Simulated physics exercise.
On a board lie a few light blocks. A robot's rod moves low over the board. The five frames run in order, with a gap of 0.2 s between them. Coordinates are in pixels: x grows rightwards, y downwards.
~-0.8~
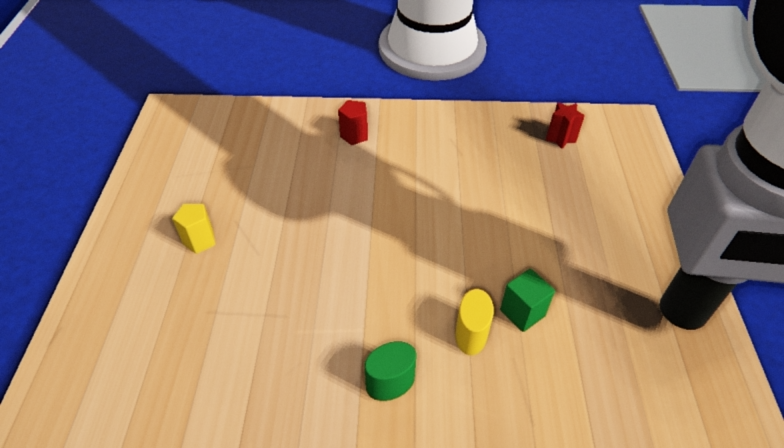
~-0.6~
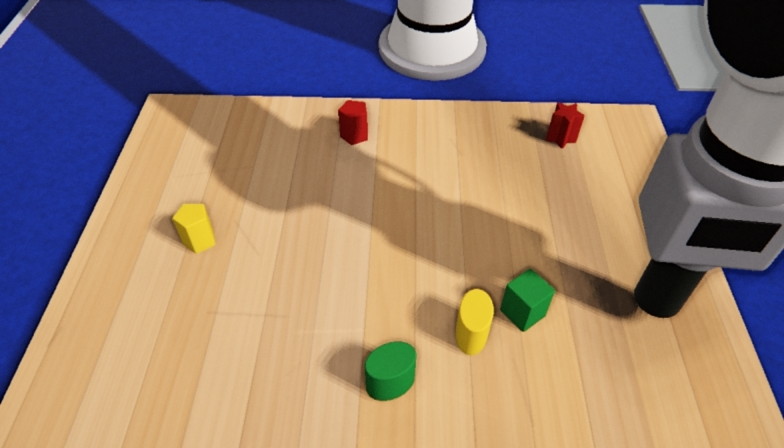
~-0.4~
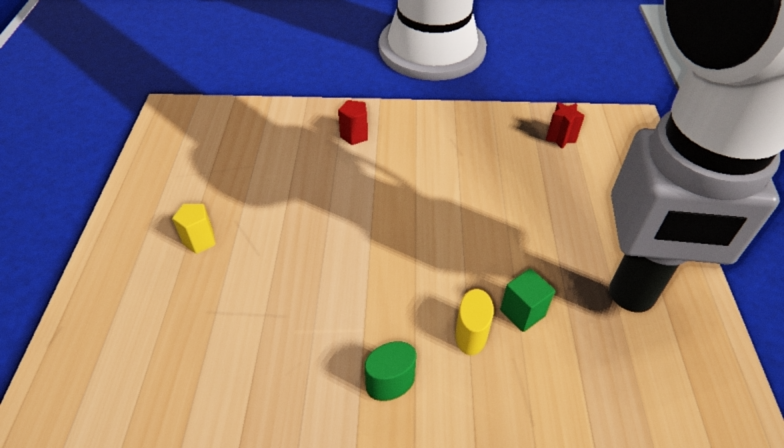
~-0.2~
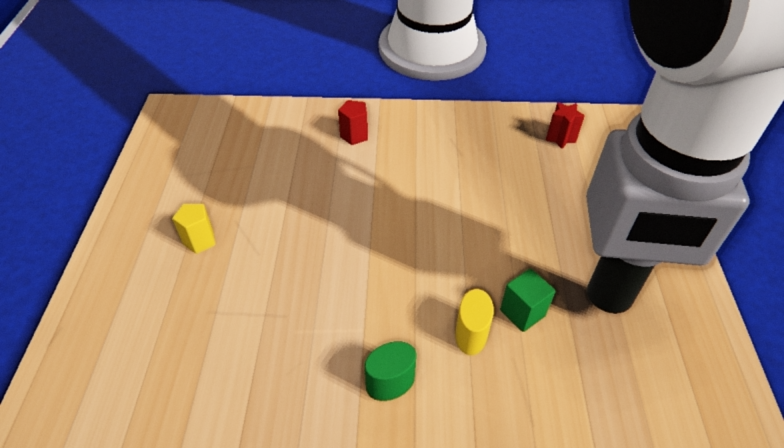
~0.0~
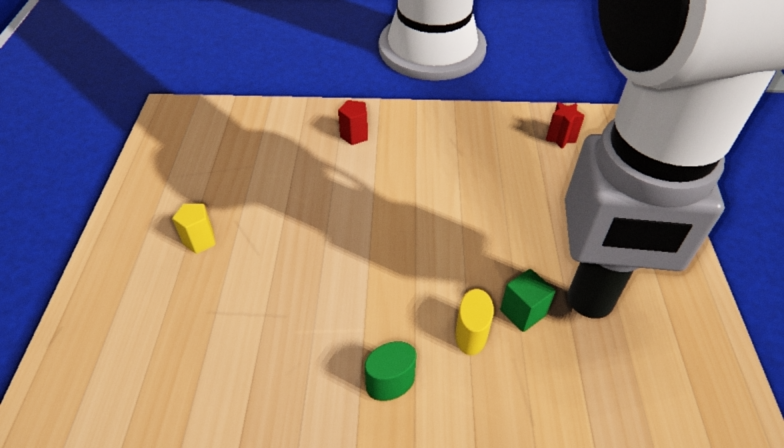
Robot arm moving its black rod leftward low over a wooden board, nearing a green block beside a yellow one.
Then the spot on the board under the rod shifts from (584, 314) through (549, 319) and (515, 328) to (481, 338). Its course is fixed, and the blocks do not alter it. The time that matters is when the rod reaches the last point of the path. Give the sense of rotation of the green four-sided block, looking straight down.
From the top, the block rotates clockwise.
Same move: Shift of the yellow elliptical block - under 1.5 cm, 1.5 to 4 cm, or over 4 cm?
The move is medium, 1.5 to 4 cm.
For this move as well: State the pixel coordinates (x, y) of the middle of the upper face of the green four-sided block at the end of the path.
It will likely be found at (463, 282).
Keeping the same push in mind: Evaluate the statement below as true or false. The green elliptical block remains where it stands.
That statement is accurate.
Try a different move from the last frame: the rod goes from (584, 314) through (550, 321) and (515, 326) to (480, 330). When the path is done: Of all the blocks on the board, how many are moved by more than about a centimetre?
Looking at the path, I think two of the blocks end up more than 1 cm away.
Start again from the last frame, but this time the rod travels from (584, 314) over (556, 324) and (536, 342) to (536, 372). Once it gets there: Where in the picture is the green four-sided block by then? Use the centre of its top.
It should be at about (506, 291).
On the path given first. Halfway along, rod at (536, 310); yellow elliptical block at (468, 310), turned 15° anticlockwise; green four-sided block at (495, 285), turned 30° clockwise.
At the end, rod at (484, 324); green elliptical block not moved; yellow elliptical block at (443, 311), turned 40° anticlockwise; green four-sided block at (463, 282), turned 105° clockwise.
